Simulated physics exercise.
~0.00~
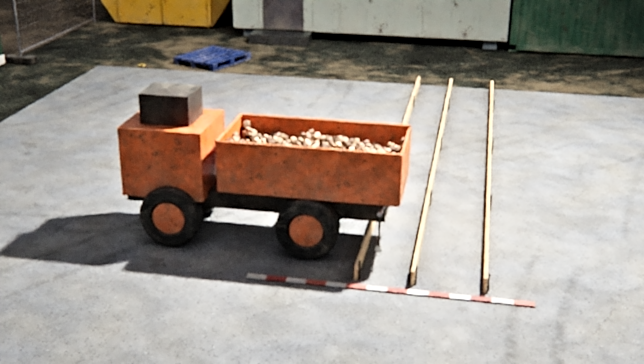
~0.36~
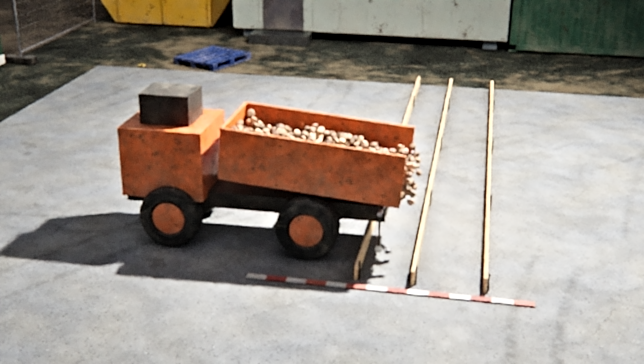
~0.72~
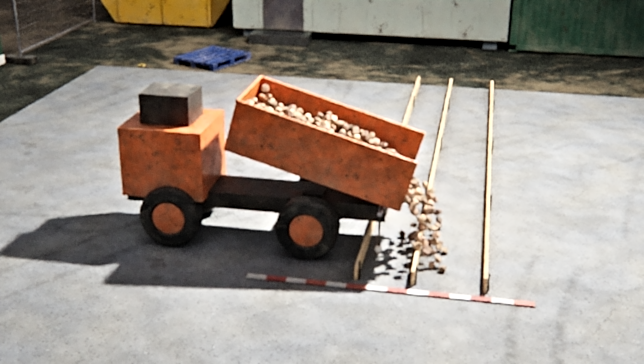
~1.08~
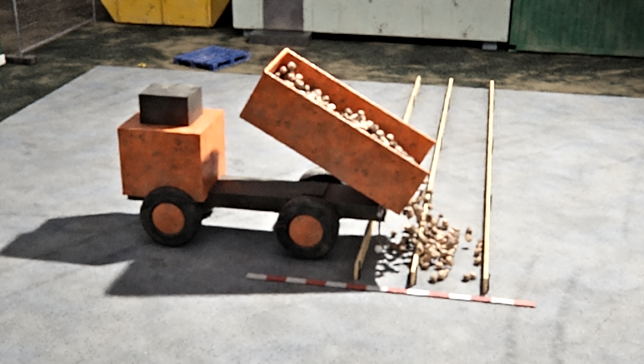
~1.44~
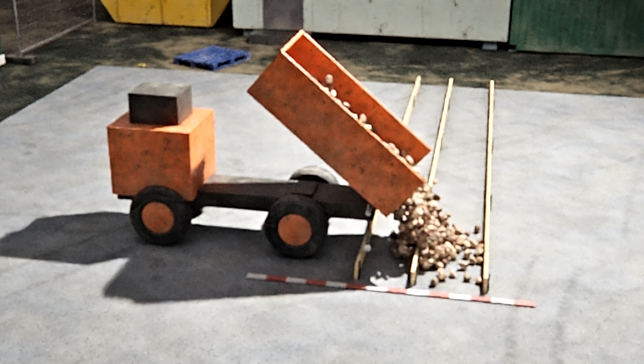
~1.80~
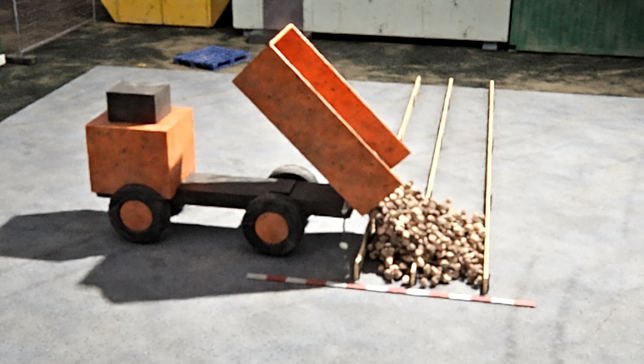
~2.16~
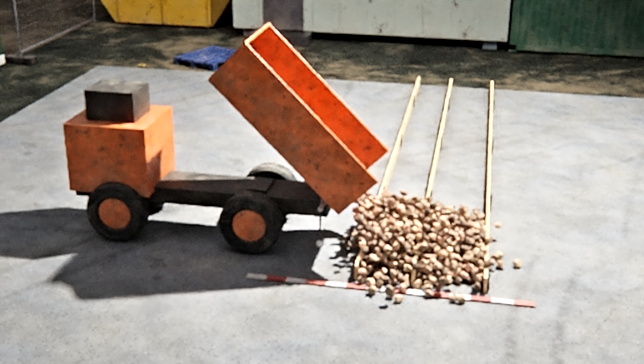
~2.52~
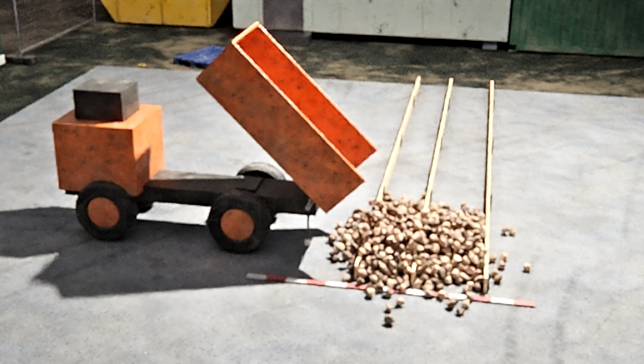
On a concrete yard, an orange tipper raises its bed, dumps brown stones and rolls left.
